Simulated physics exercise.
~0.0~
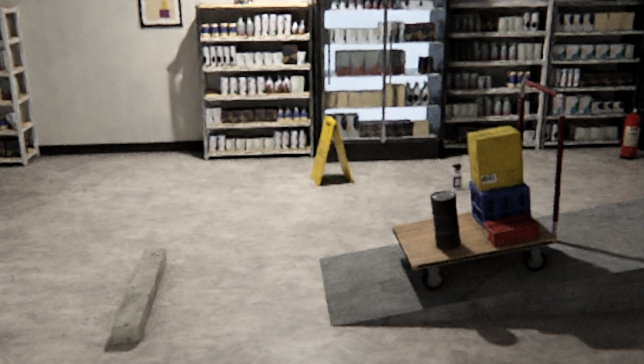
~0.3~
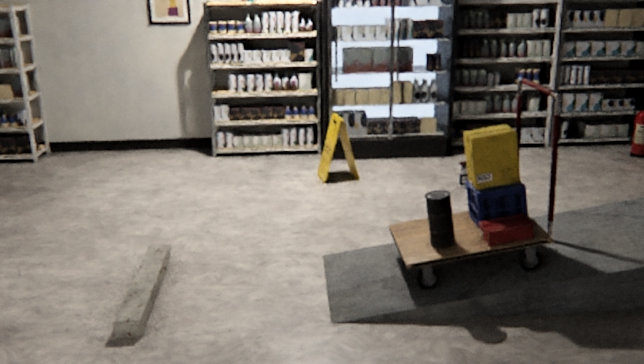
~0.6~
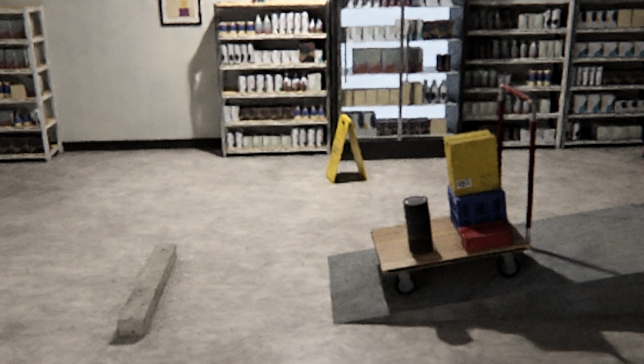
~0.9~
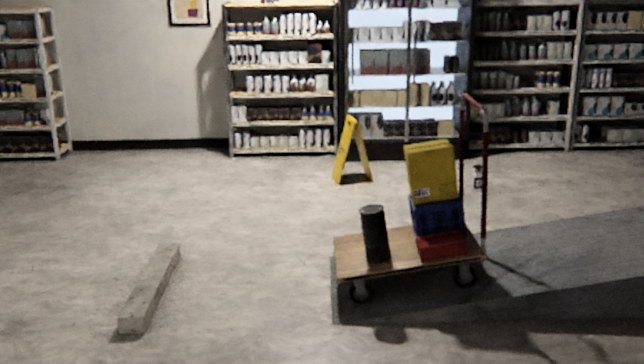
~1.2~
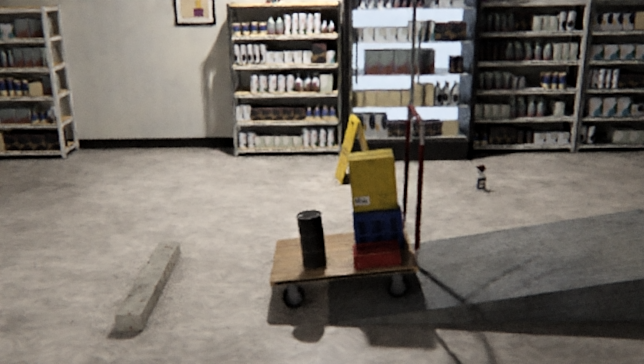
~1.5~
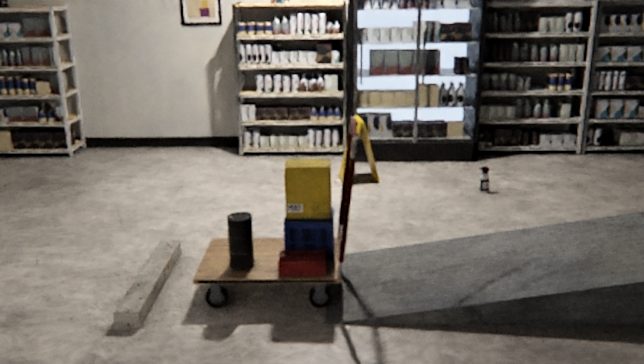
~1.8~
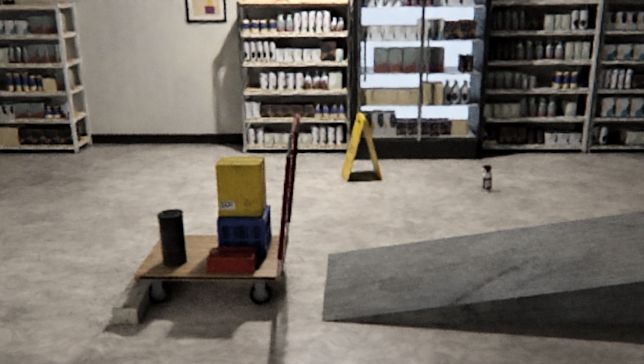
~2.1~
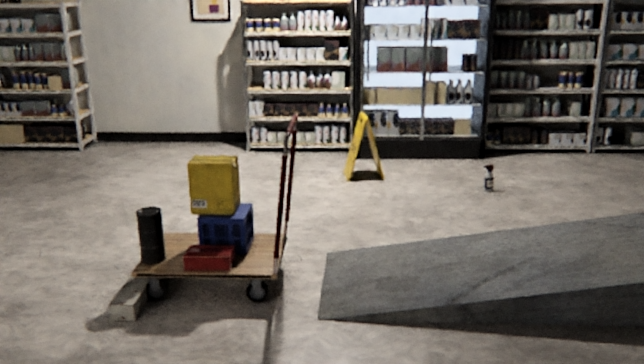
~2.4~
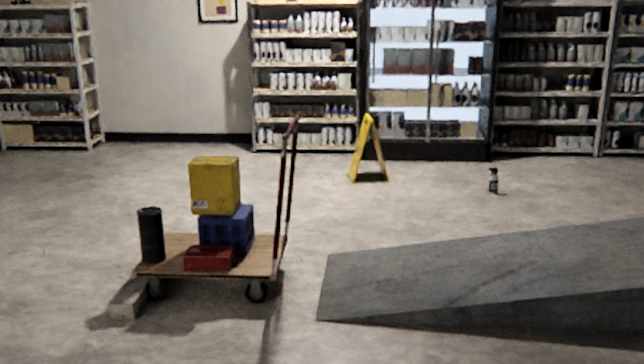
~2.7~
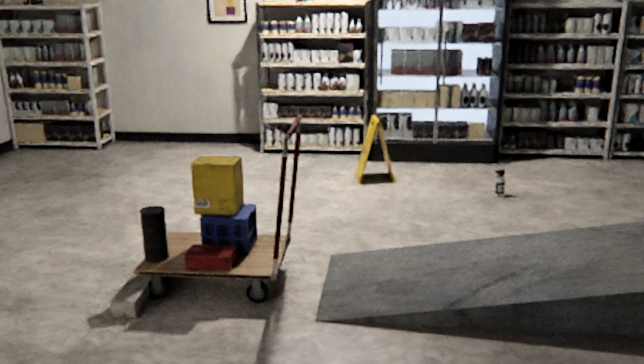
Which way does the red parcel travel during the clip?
The red parcel moves to the left, riding on the trolley as it rolls down the ramp and over to the kerb.
